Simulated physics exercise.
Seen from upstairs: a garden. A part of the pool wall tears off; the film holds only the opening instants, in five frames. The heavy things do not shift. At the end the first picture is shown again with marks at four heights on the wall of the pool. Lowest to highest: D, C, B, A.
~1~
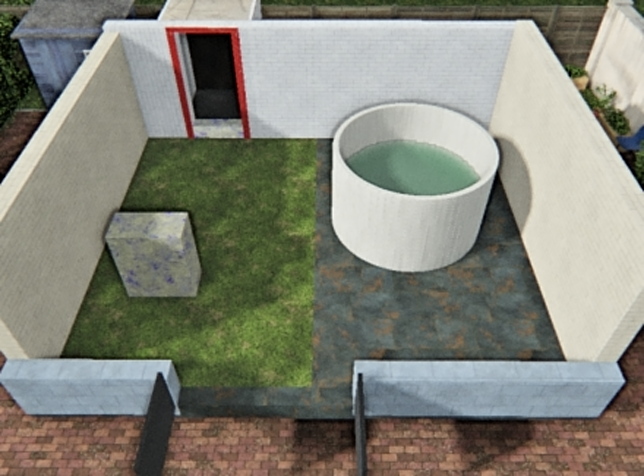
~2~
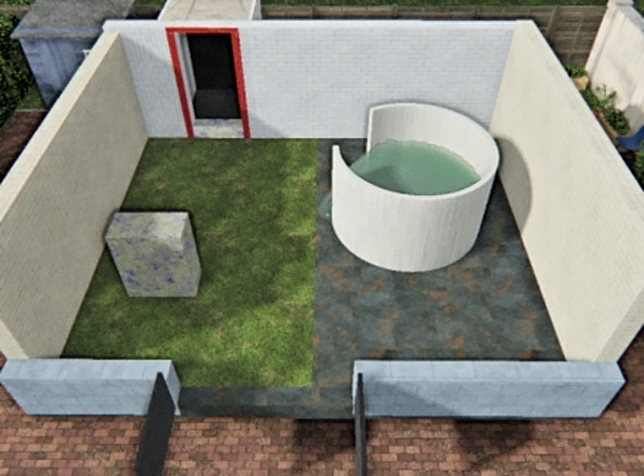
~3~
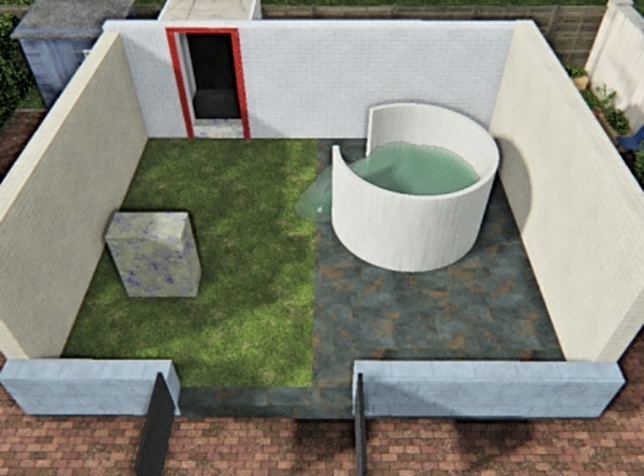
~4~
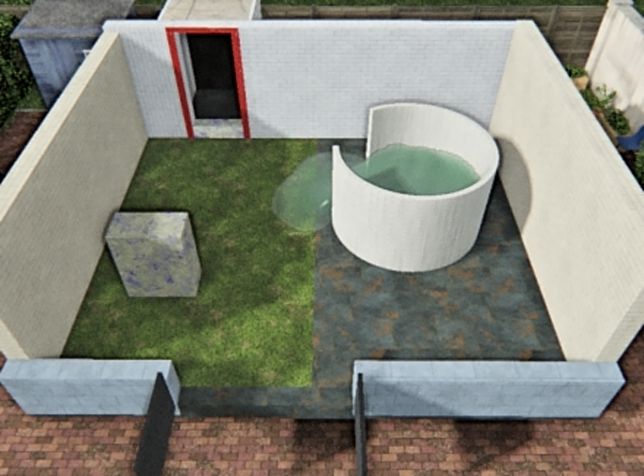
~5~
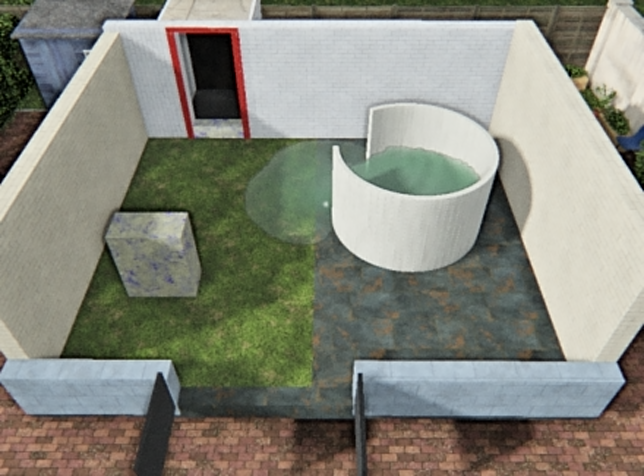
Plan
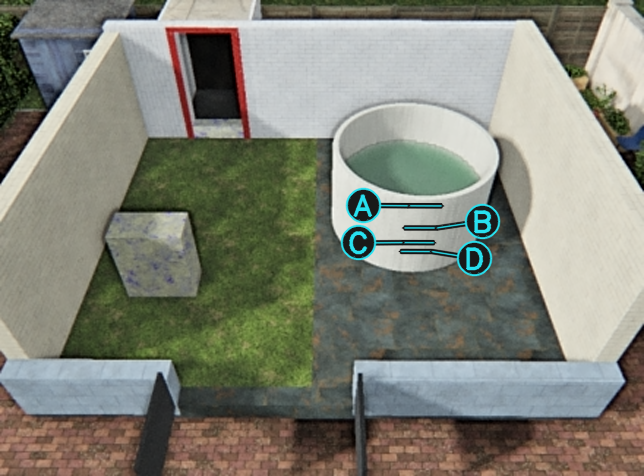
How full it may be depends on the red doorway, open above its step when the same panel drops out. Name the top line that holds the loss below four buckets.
B.
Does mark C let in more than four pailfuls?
No.
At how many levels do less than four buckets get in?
Three.
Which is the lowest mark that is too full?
The answer is A.
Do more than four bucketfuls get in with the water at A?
Yes, that goes wrong.
In cyan, A at (424, 205); B at (420, 227); C at (418, 242); D at (416, 251); from the bottom up D, C, B, A.
If A is chosen, about 11 bucketfuls get in.
If B is chosen, a bucket or two gets in.
If C is chosen, nothing gets over.
If D is chosen, nothing gets over.
